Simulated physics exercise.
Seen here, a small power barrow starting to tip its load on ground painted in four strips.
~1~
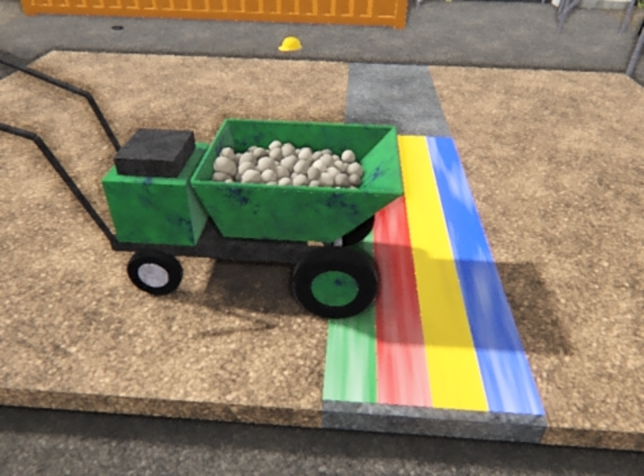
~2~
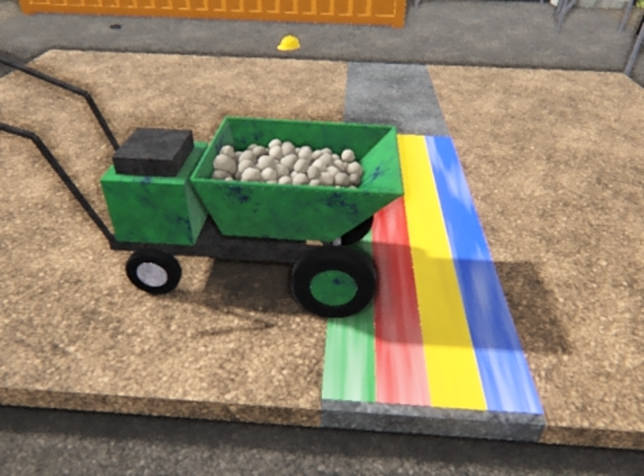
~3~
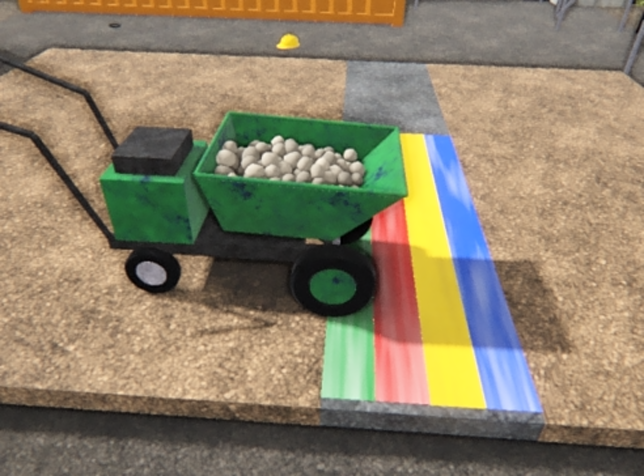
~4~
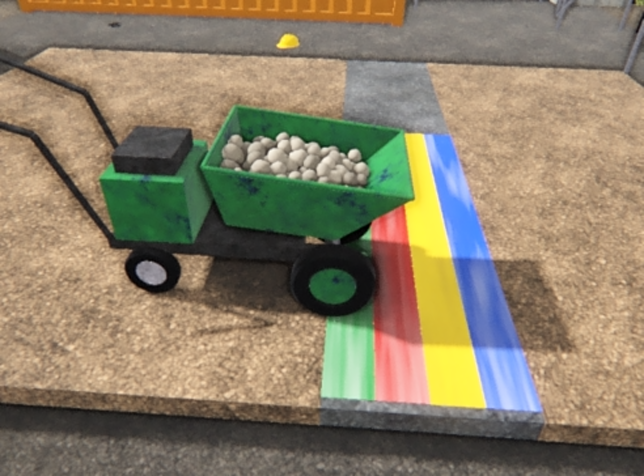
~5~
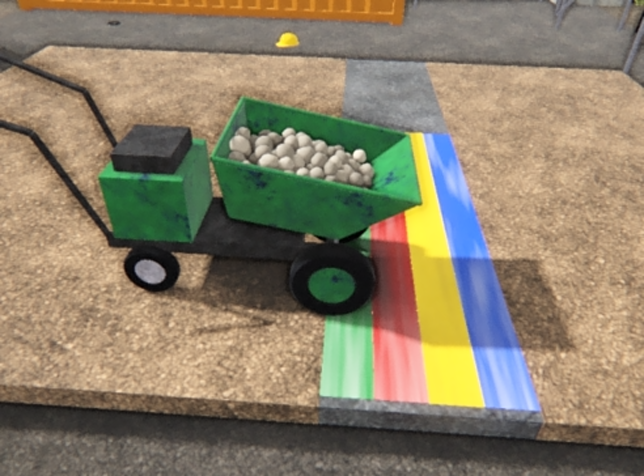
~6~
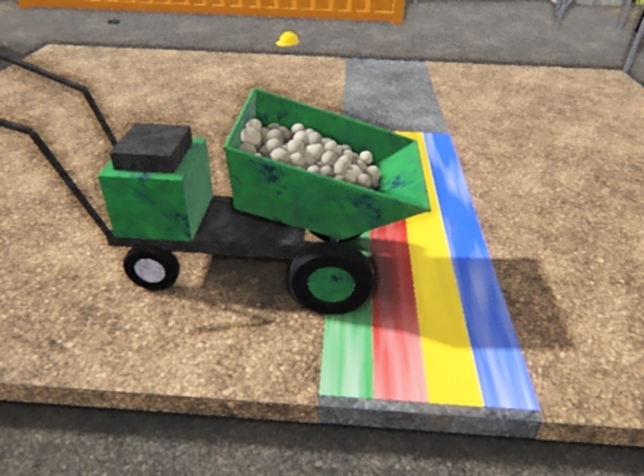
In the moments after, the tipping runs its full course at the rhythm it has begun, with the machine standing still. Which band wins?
The heap favours the blue strip.
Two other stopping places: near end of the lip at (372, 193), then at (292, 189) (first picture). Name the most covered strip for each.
One: That blue strip. Two: Red.
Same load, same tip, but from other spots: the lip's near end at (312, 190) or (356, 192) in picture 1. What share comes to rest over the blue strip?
About 10 and 30 per cent.
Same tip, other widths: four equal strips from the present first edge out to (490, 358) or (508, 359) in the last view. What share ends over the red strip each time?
In turn 0 and 0 in a hundred.
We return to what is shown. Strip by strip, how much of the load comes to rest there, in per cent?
Green strip near 0; red strip near 0; yellow strip near 5; blue strip near 40.
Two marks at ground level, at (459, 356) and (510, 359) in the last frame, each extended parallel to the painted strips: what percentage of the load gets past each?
The first gives 70 %, the second 40 %.
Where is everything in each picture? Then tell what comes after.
In the first frame, lip of the skip near (402, 194), level; top of the load near (281, 175), river pebbles; green strip near (352, 347); red strip near (401, 351); yellow strip near (451, 354); blue strip near (501, 357).
In the second frame, lip of the skip near (402, 194), level; top of the load near (281, 174).
In the third frame, lip of the skip near (406, 195), tipped barely; top of the load near (284, 171).
In the fourth frame, lip of the skip near (413, 199), tipped a little; top of the load near (277, 158).
In the fifth frame, lip of the skip near (420, 204), tipped a little; top of the load near (275, 159).
In the sixth frame, lip of the skip near (429, 210), tipped clearly; top of the load near (285, 154); green strip near (348, 343); red strip near (397, 346); yellow strip near (447, 350); blue strip near (497, 353).
Shortly afterwards, skip tipped steeply; the whole lot in the skip.
Next, skip tipped right over; near two thirds in the skip; a little over the yellow strip; near a quarter over the blue strip; only a few off the paint.
Some moments later, skip tipped right over; near a quarter in the skip; a little over the yellow strip; near a third over the blue strip; near a quarter off the paint.
In the end, skip tipped right over; near a quarter in the skip; none at all over the green strip; none at all over the red strip; a little over the yellow strip; near a third over the blue strip; near a quarter off the paint.
